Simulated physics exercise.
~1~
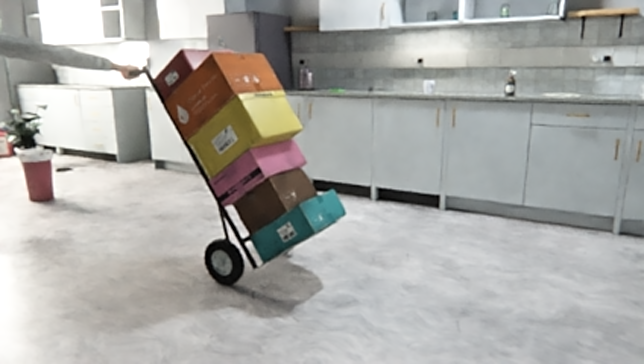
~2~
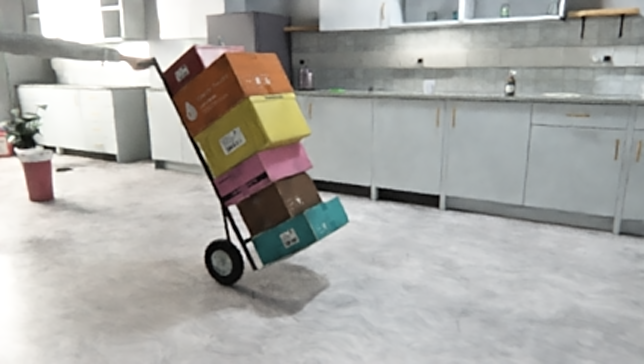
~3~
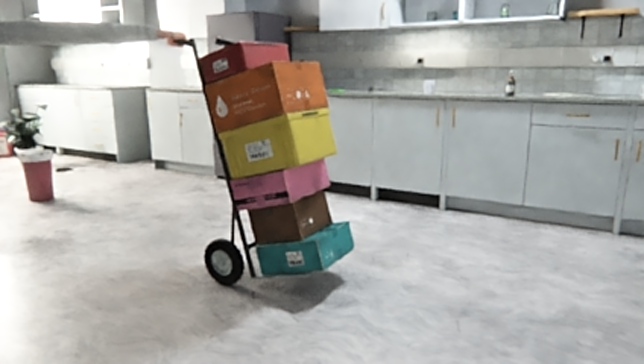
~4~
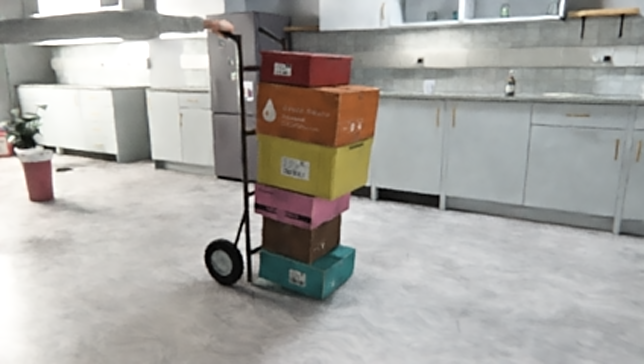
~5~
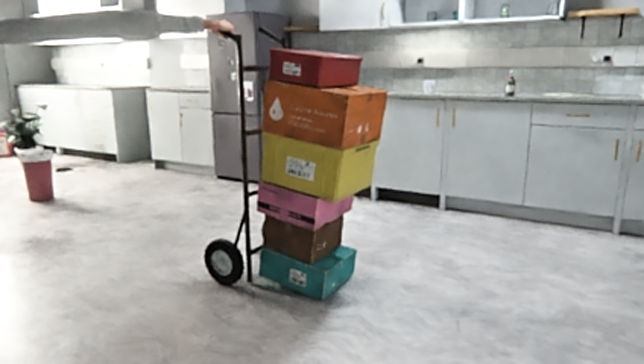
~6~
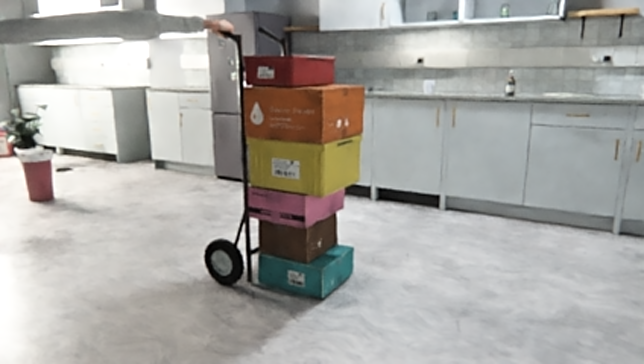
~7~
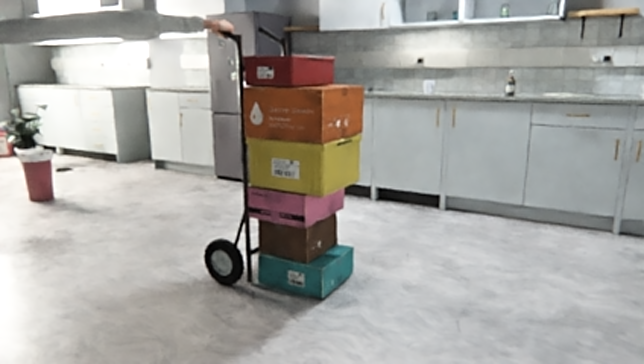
In this clip, a hand tilts a leaning sack truck stacked with six colourful boxes until it stands upright on a kitchen floor; the boxes rock slightly away from the frame, then settle back, and the whole stack remains standing.
